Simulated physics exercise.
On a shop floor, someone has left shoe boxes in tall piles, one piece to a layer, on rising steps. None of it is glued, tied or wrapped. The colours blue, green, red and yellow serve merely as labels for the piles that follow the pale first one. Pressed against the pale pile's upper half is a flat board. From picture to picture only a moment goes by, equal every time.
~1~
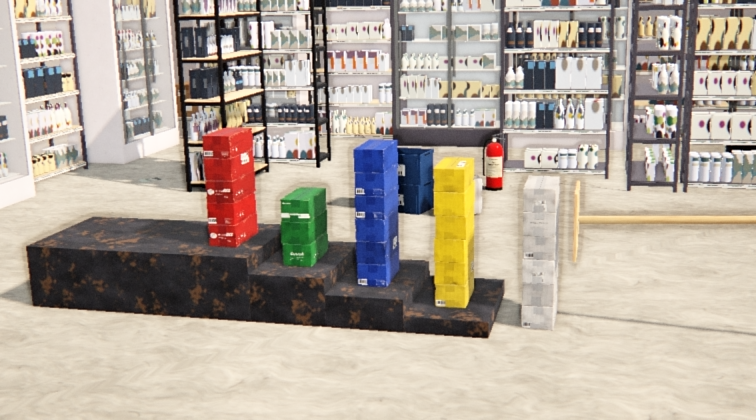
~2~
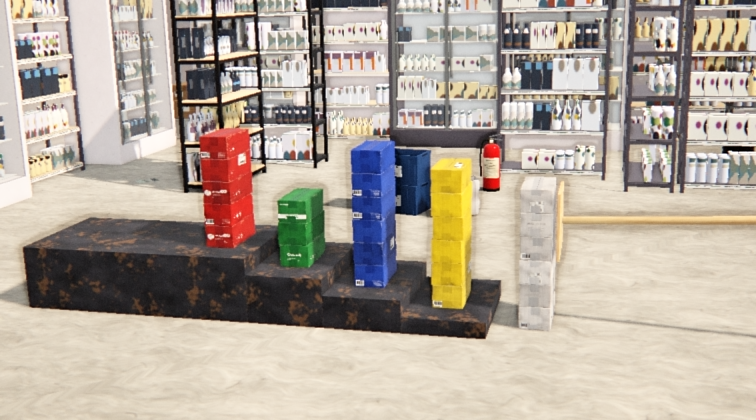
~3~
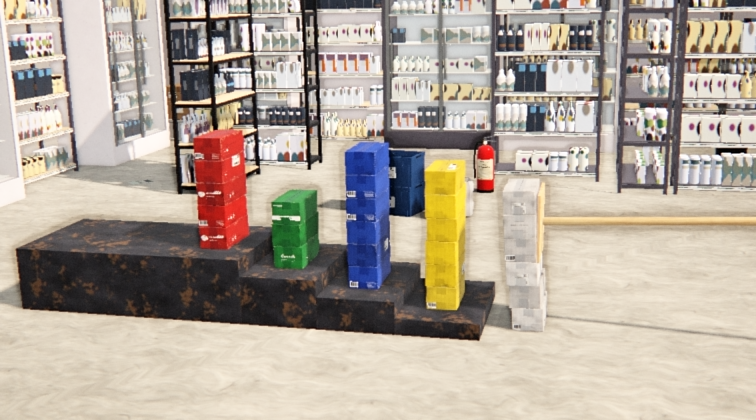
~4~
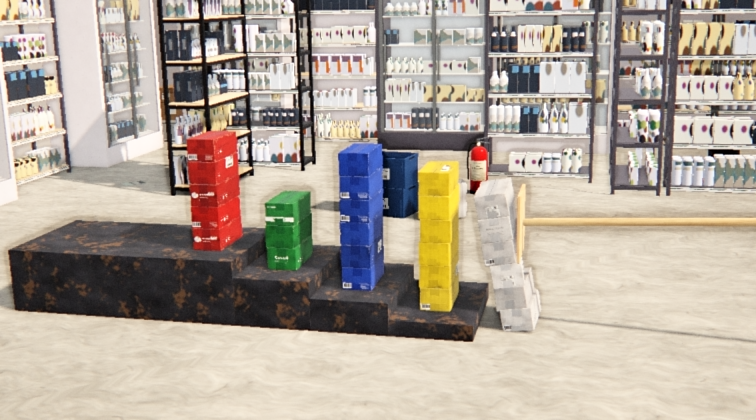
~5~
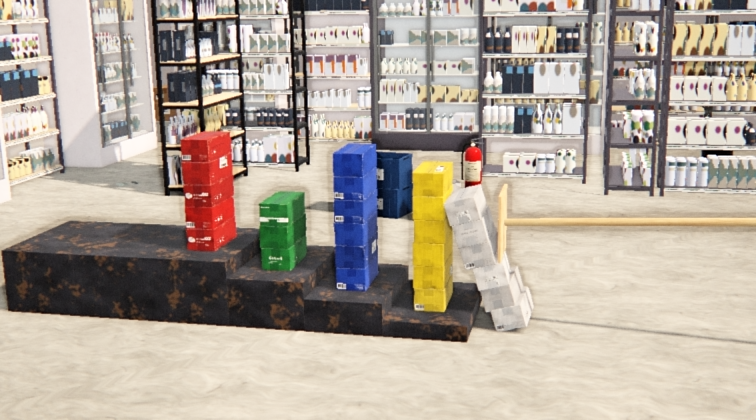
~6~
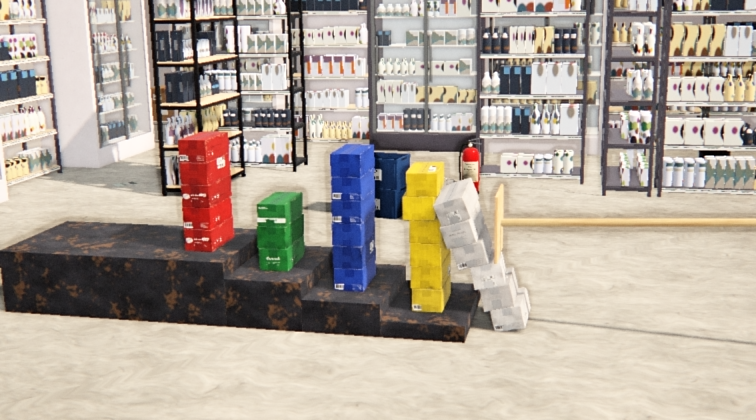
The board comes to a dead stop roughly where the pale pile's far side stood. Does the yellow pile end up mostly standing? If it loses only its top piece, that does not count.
Badly damaged.
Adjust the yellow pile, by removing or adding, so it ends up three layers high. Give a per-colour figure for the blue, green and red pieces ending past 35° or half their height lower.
For blue the count is 0, for green it is 0, and for red it is 0.
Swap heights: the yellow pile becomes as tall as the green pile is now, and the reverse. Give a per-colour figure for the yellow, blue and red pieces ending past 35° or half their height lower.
Yellow 0, blue 0, red 0.
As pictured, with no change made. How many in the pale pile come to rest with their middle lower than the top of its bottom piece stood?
1 in all.
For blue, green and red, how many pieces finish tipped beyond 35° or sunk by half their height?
Blue 5, green 0, red 0.
Shortly afterwards, 0 of the pale pile down; none of the 6 yellow boxes down (0 of 20 in all colours); top yellow box tilted a little.
Next, 3 of the pale pile down; 3 of the 6 yellow boxes down (3 of 20 in all colours); top yellow box tilted clearly, half its height lower; top blue box tilted a little.
Some moments later, 3 of the pale pile down; 5 of the 6 yellow boxes down (10 of 20 in all colours); top yellow box tilted well over, some two heights lower; top blue box tilted well over, about its own height lower.
In the end, 3 of the pale pile down; 5 of the 6 yellow boxes down (10 of 20 in all colours); top yellow box tilted steeply, some two heights lower; top green box tilted well over, half its height lower. From the last view, middles, top yellow box near (320, 219), top green box near (234, 218).
